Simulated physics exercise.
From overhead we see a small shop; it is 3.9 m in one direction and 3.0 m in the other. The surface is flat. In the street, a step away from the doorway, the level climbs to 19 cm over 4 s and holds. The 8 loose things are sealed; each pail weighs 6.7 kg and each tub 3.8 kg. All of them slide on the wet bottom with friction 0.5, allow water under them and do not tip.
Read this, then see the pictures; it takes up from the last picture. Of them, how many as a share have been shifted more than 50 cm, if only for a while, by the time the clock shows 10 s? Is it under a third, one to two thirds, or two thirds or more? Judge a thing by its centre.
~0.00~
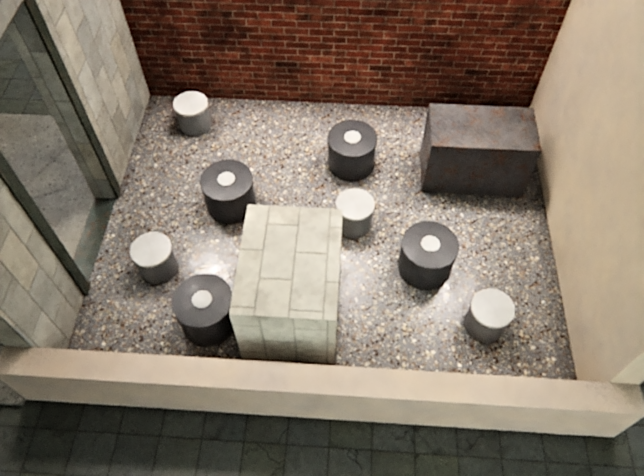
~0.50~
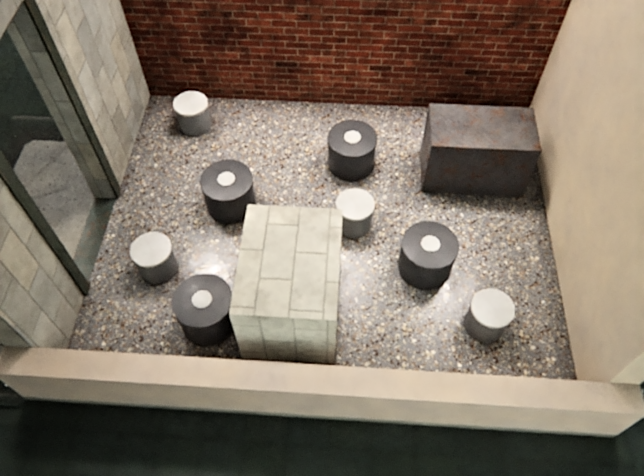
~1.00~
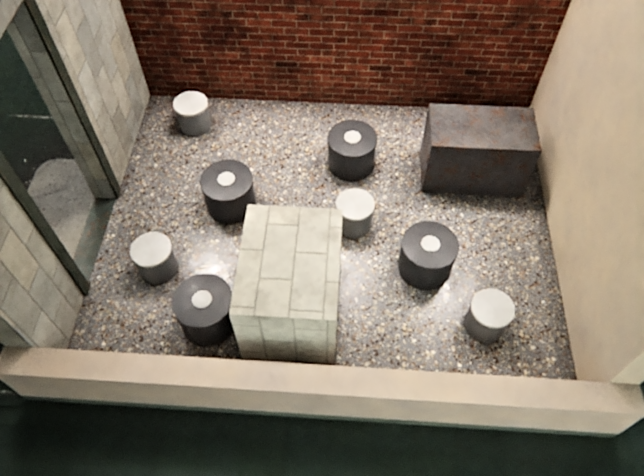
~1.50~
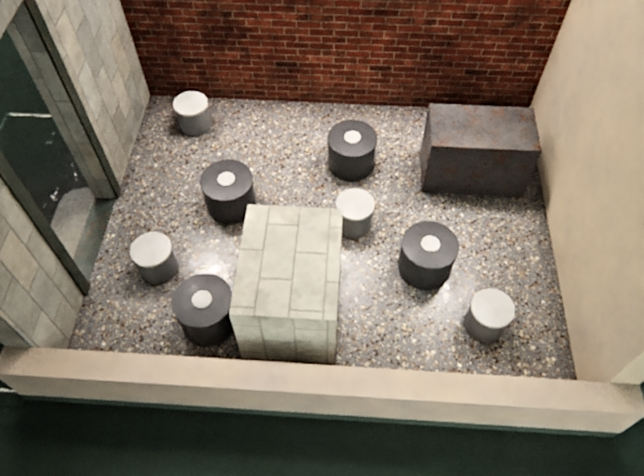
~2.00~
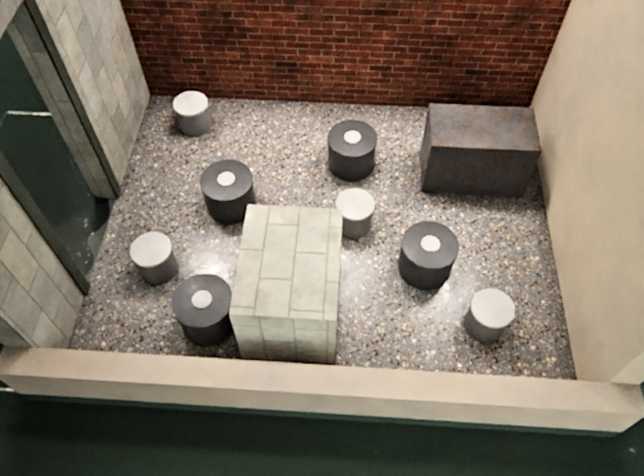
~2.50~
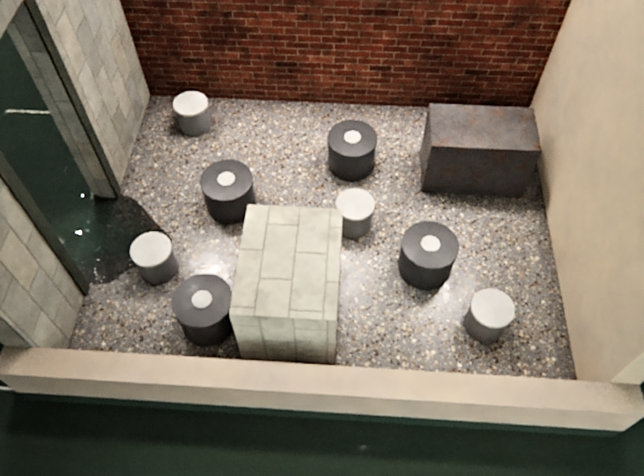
The fraction shifted will be in the middle third.
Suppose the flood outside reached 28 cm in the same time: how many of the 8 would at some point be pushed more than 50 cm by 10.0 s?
Then it comes to 7.
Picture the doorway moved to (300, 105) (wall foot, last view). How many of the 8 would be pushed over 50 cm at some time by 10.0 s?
The answer would then be 4.
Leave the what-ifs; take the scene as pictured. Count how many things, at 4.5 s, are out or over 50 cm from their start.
By then 1.
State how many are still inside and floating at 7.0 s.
At that time, 4.
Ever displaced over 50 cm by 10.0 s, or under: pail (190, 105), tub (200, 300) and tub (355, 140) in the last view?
Same order as the question: Smaller, greater, greater.
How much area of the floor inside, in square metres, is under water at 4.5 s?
About 5.0 m2 is covered.
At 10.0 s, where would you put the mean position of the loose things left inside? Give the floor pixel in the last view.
The centre is close to (338, 212).
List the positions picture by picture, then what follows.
The first frame shows a pail at (493, 307), on the bottom; a tub at (226, 179), on the bottom; water covers 0.0 m2; 0 of 8 have shifted.
The second frame shows a pail at (493, 307) rests on the ground; a tub at (226, 179) rests on the ground; 0.0 m2 under water; 0 of 8 have shifted.
The third frame shows a pail at (493, 307) rests on the ground; a tub at (226, 179) rests on the ground; water covers 0.0 m2; 0 of 8 have shifted.
The fourth frame shows a pail at (493, 307) rests on the ground; a tub at (226, 179), on the bottom; water covers 0.0 m2; 0 of 8 have shifted.
The fifth frame shows a pail at (493, 307), on the bottom; a tub at (226, 179), on the bottom; 0.0 m2 under water; 0 of 8 have shifted.
The sixth frame shows a pail at (493, 307), on the bottom; a tub at (226, 179) rests on the ground; 0.3 m2 under water; 0 of 8 have shifted.
After 3.5 s 0 of 8 are over 50 cm from their spots; 0 afloat.
After 4.5 s 1 of 8 are over 50 cm from their spots; 0 afloat.
After 7.0 s 4 of 8 are over 50 cm from their spots; 4 afloat.
After 10.0 s 4 of 8 are over 50 cm from their spots, and 5 have been at some point; 5 afloat.
